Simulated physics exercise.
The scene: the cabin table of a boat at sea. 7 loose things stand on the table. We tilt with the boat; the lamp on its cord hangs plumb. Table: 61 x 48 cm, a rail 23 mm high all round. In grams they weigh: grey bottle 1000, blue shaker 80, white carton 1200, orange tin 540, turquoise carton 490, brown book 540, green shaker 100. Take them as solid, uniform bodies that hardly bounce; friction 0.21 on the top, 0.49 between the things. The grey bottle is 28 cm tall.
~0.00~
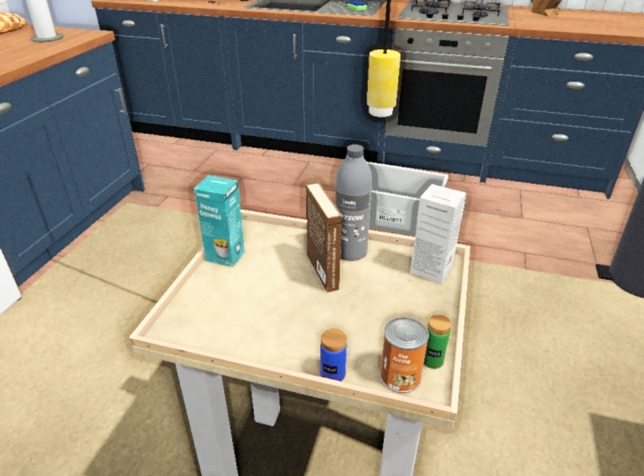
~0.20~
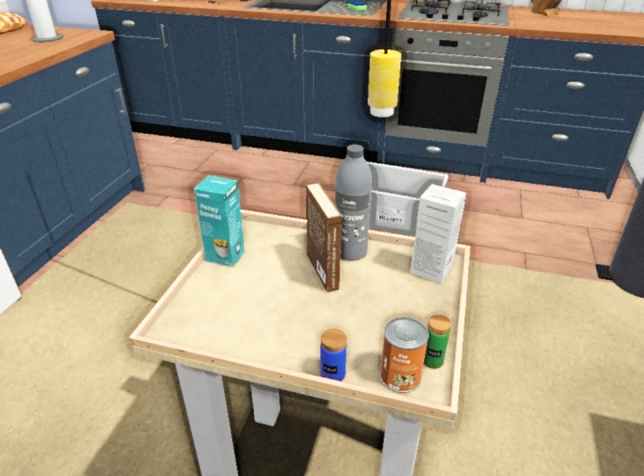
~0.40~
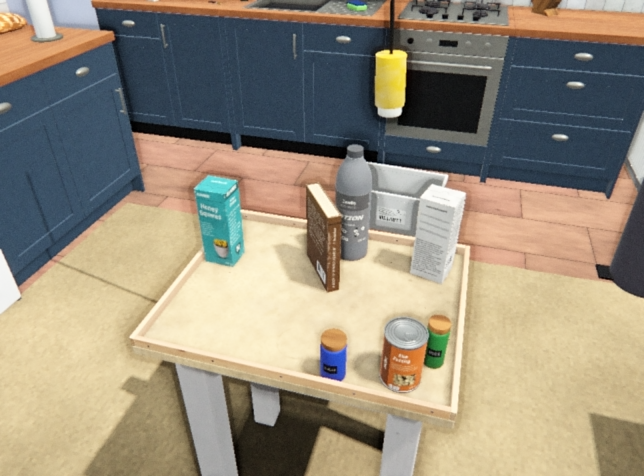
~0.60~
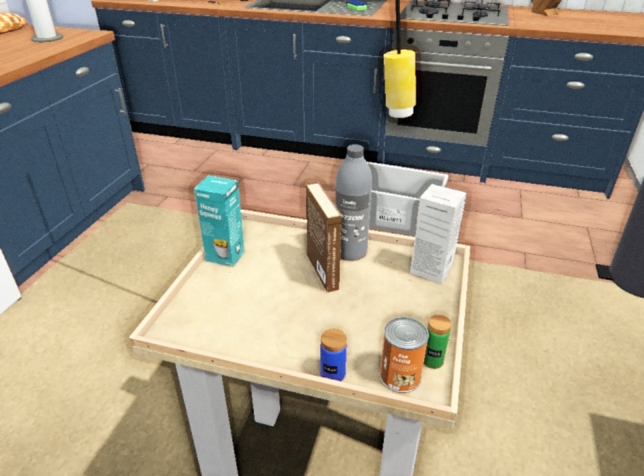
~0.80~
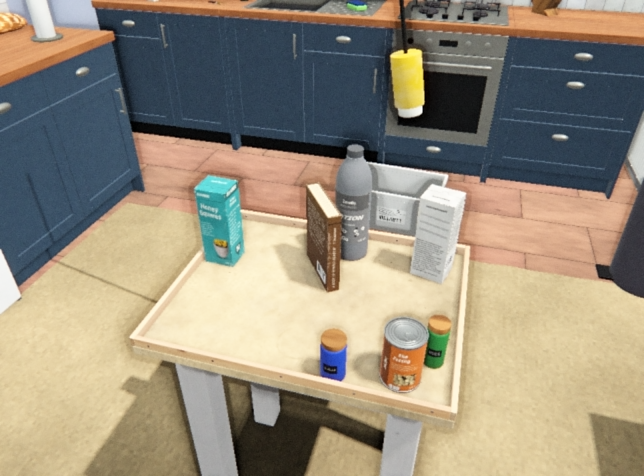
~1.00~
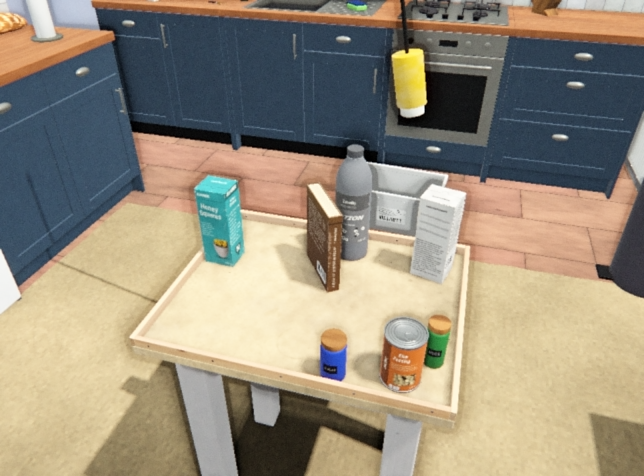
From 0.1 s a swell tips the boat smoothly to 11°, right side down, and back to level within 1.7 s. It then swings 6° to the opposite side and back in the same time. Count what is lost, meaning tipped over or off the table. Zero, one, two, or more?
Tipped or gone: One.
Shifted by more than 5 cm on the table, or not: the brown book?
The brown book ends elsewhere.
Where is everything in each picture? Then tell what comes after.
In the first picture, boat level; grey bottle (353, 203); blue shaker (333, 356).
In the second picture, boat level; turquoise carton (221, 222); brown book (323, 237).
In the third picture, heel 3°, right side down; green shaker (436, 342); white carton (437, 235).
In the fourth picture, heel 7°, right side down; orange tin (403, 355); turquoise carton (221, 222).
In the fifth picture, heel 10°, right side down; brown book (323, 237); green shaker (436, 342).
In the sixth picture, heel 11°, right side down; grey bottle (353, 203); blue shaker (333, 356).
Around 2.70 s, heel 5°, left side down; brown book tipped 9° against what carries it.
Around 3.00 s, heel 4°, left side down; brown book on its side.
Finally (4.0 s), on their side or leaning hard on the table, brown book; the other 6 still in place (within 5 cm). In the last view, grey bottle near (353, 203), blue shaker near (333, 356).
